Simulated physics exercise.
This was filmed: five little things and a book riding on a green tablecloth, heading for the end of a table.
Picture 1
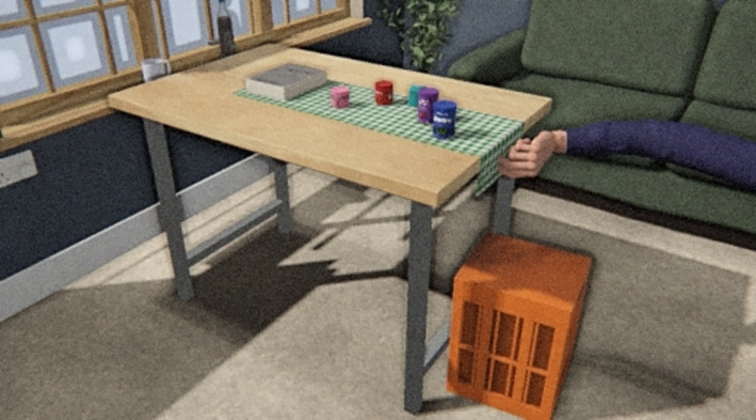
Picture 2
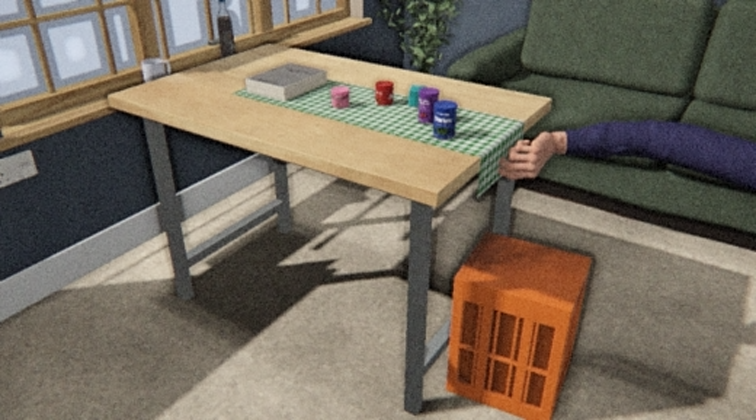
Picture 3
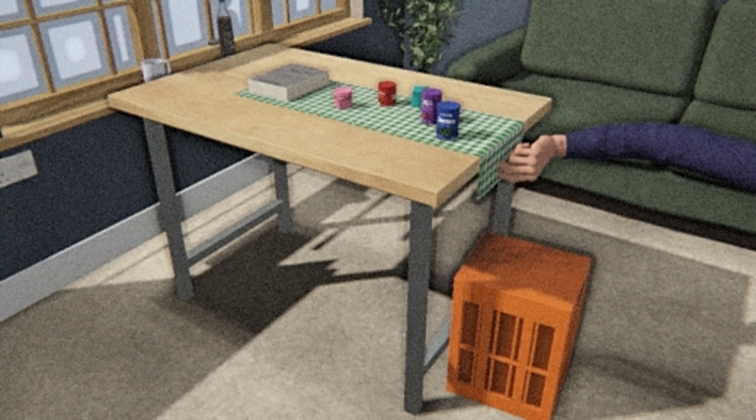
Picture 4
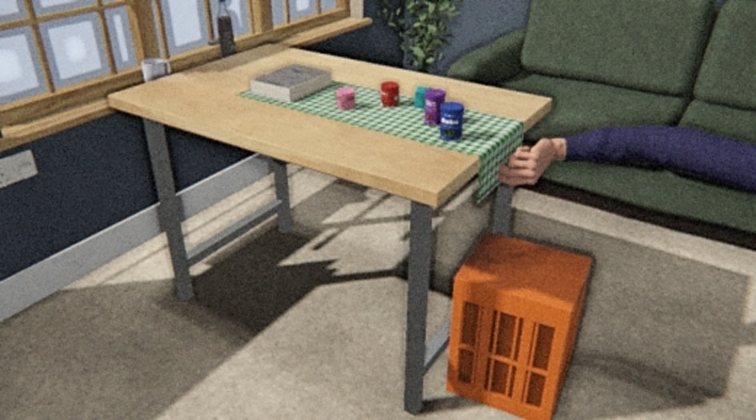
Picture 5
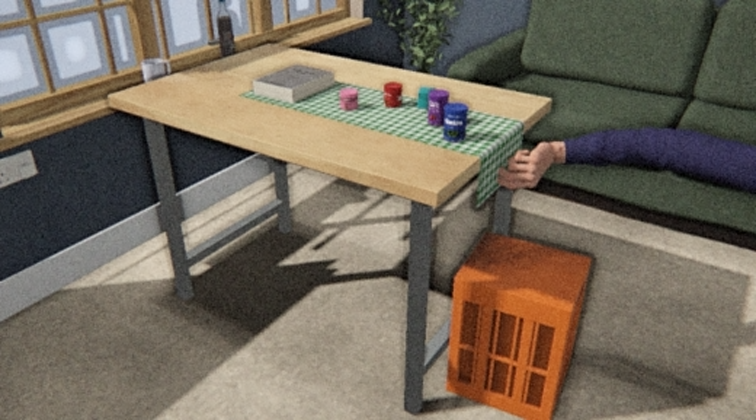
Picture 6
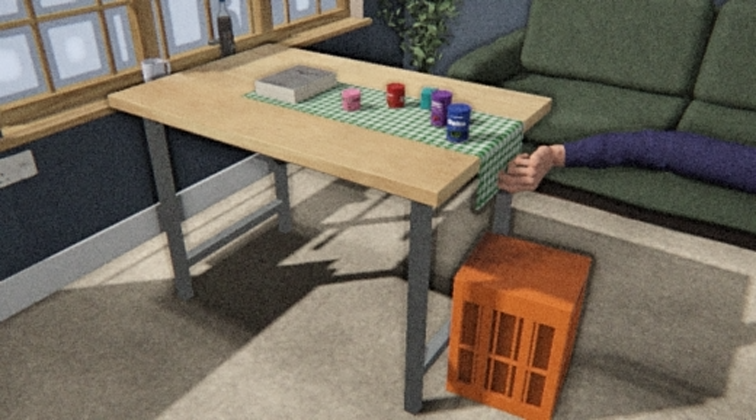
Green checked cloth sliding slowly right along a wooden table, carrying a book and five small colourful containers, a hand at its hanging end.
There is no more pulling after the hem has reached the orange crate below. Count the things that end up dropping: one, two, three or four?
By the end, two will have gone over.
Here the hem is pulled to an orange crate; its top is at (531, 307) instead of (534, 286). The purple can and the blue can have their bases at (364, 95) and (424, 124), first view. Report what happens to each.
Observed: Purple can remains seated; blue can departs.
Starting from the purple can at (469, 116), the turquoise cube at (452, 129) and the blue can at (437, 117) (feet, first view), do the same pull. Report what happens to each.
Here's how it goes: The purple can ends up down, the turquoise cube ends up down, and the blue can ends up down.
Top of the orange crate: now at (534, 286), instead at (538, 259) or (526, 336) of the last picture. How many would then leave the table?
Respectively 1 and 4.
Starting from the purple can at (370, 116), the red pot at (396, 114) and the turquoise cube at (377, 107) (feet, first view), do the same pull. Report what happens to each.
My call: The purple can hangs on; the red pot hangs on; the turquoise cube hangs on.
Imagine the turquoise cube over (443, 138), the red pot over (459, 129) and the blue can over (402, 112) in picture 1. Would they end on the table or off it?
The turquoise cube topples down, the red pot topples down, and the blue can stays put.
Early on, hem near (496, 224); all still up.
Midway, hem on the crate; blue can gone.
Finally, hem on the crate; blue can and purple can gone. The table loses two.
